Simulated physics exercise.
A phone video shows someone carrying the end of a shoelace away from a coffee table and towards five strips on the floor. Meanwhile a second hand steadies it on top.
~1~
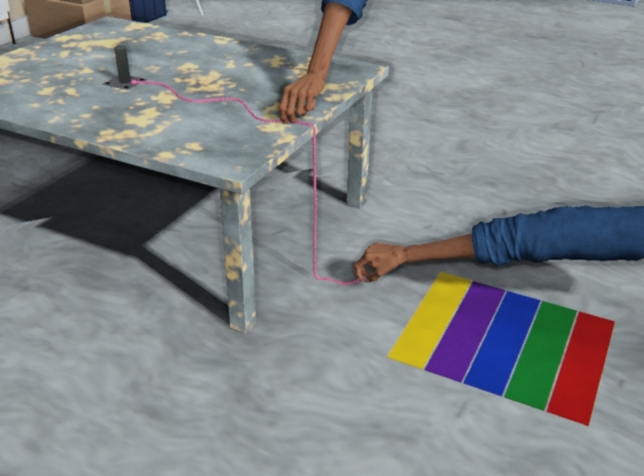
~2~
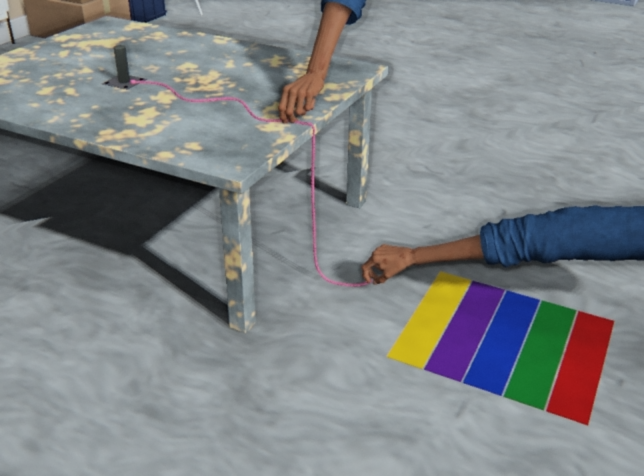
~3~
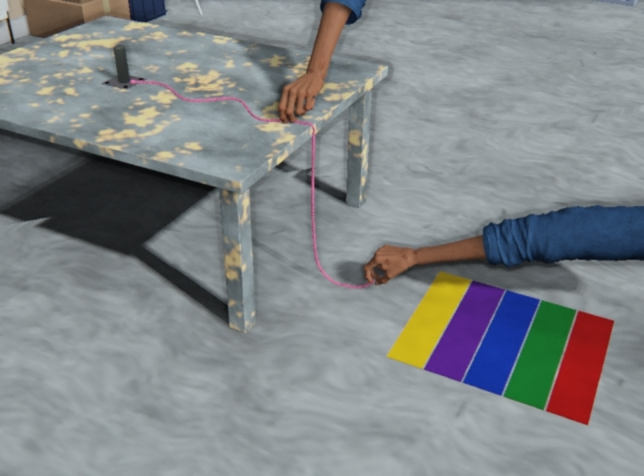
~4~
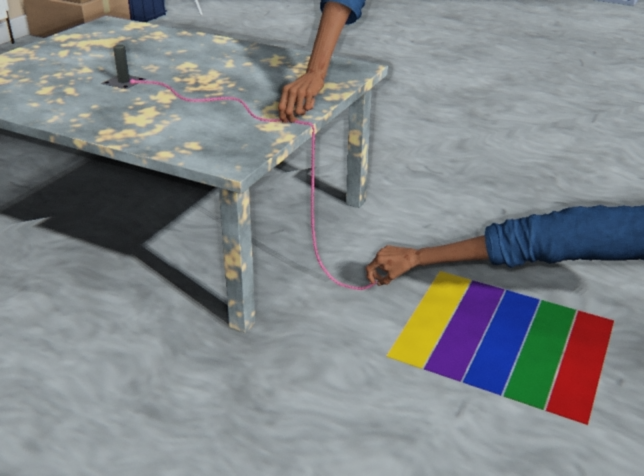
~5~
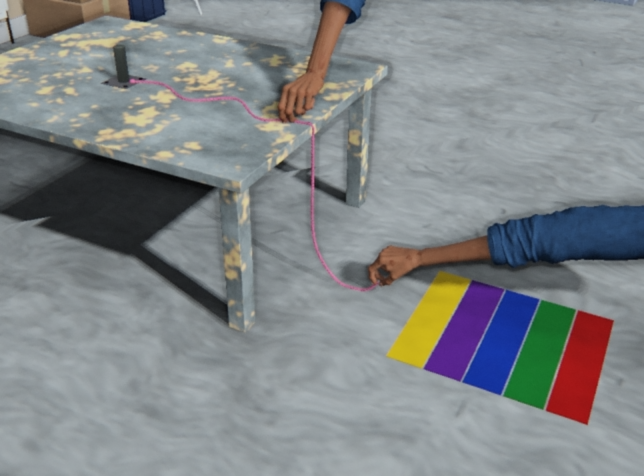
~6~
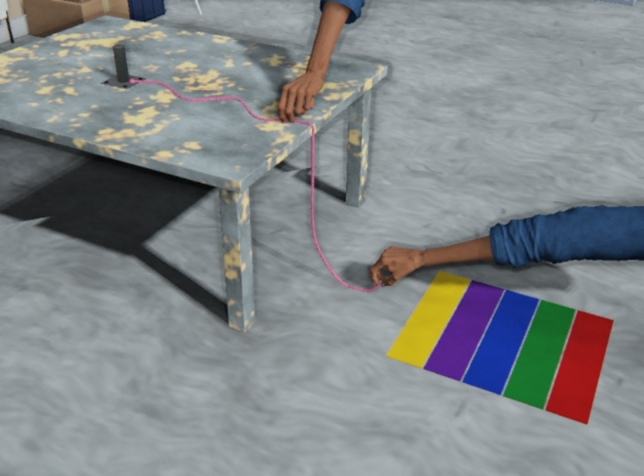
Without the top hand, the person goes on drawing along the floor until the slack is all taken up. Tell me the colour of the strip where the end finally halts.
It halts over blue.
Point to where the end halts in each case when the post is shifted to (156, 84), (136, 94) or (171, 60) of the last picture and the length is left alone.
Estimated pixels per try: (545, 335); (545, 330); (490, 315).
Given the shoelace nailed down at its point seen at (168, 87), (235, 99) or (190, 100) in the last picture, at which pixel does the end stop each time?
First near (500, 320), then near (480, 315), then near (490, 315).
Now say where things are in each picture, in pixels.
End (364, 279); yellow (415, 345); purple (452, 358); blue (491, 370); green (531, 384); red (573, 398), in the first picture.
End (372, 281); shoelace through (164, 85) (206, 101) (253, 116) (313, 139) (313, 204) (317, 268), in the second picture.
End (374, 281), in the third picture.
End (376, 282); shoelace through (163, 85) (206, 100) (253, 115) (313, 139) (313, 204) (322, 267), in the fourth picture.
End (378, 282), in the fifth picture.
End (380, 283); shoelace through (163, 84) (205, 100) (252, 115) (313, 138) (312, 204) (328, 266), in the sixth picture.
Soon after, end near (431, 298); over yellow.
Then, end near (476, 311); over purple.
At full stretch, end near (503, 320); over blue. The end stops over the blue strip.
